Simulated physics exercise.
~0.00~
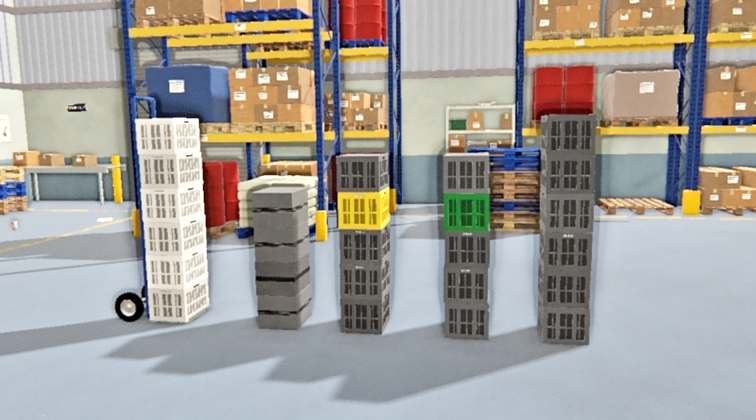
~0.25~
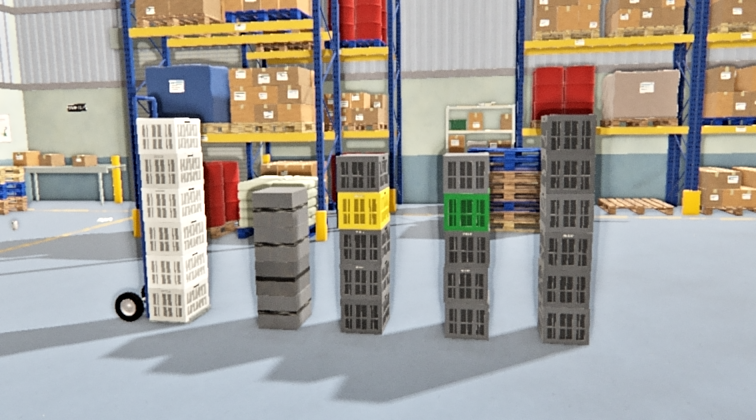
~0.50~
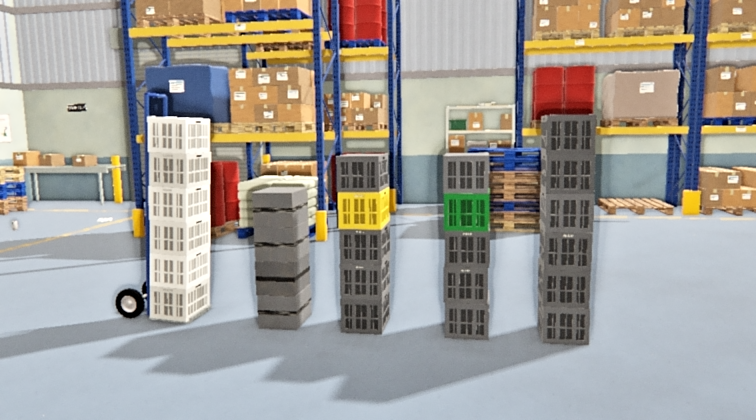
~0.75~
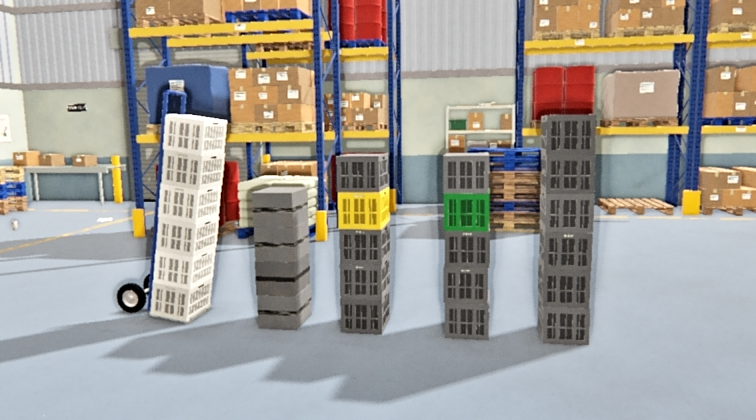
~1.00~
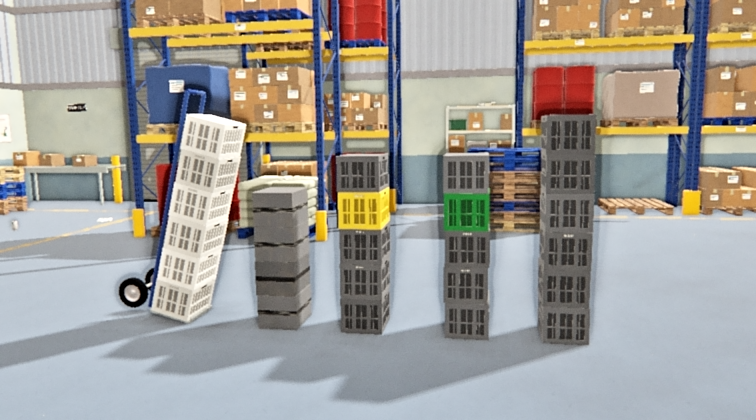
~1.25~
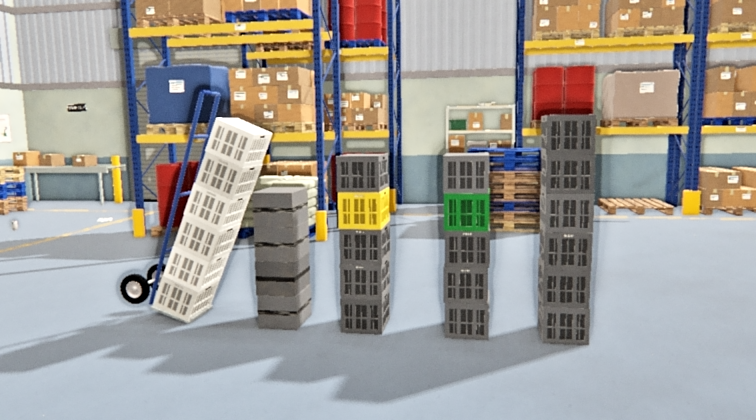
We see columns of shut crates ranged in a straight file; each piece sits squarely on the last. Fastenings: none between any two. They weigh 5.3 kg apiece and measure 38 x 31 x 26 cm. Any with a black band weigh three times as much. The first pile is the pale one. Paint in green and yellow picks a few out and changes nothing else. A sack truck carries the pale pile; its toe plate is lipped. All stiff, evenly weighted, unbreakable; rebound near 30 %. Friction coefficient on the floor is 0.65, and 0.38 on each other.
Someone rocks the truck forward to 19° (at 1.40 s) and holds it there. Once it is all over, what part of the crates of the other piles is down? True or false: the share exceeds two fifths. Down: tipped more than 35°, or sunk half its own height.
False.
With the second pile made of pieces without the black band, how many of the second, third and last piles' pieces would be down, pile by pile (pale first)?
Second 4, third 5, last 6.
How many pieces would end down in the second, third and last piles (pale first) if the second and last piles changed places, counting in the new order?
Count of fallen pieces - second: 6; third: 4; last: 4.
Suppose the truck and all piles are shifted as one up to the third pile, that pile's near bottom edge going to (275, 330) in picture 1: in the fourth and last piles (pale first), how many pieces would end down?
Fourth 0, last 0.
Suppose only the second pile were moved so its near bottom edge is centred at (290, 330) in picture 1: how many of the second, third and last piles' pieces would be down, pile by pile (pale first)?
The second pile ends with 0 down, the third with 0, the last with 0.
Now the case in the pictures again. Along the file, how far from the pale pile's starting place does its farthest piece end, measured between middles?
Distance along: Near 130 cm.
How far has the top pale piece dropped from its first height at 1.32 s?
10 cm.
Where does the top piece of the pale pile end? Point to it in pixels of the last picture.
(329, 183).
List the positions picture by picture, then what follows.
In the first frame (we follow the side turned to the camera), truck frame (136, 144) 0° forward; yellow crate (359, 211); green crate (466, 213); no other piece has moved.
The second frame shows truck frame (137, 143) 0° forward; green crate (466, 213).
The third frame shows truck frame (147, 141) 4° forward, top of the pale pile leaning 4°; yellow crate (359, 211); no other piece has moved.
The fourth frame shows truck frame (163, 138) 9° forward, top of the pale pile leaning 9°; green crate (466, 213); no other piece has moved.
The fifth frame shows truck frame (179, 137) 14° forward, top of the pale pile leaning 15°; yellow crate (359, 211); no other piece has moved.
The sixth frame shows truck frame (191, 137) 18° forward, top of the pale pile leaning 23°; yellow crate (359, 211); green crate (466, 213); no other piece has moved.
Around 1.32 s, 0 of the pale pile down; none of the 20 other crates down.
Around 1.46 s, 1 of the pale pile down; none of the 20 other crates down.
Around 1.76 s, 1 of the pale pile down; none of the 20 other crates down, 1 disturbed.
Finally (2.5 s), 1 of the pale pile down; none of the 20 other crates down, 2 disturbed; yellow crate unmoved; green crate unmoved. That is 0 per cent. Seen by the last camera, middles, yellow crate near (367, 207), green crate near (467, 209).
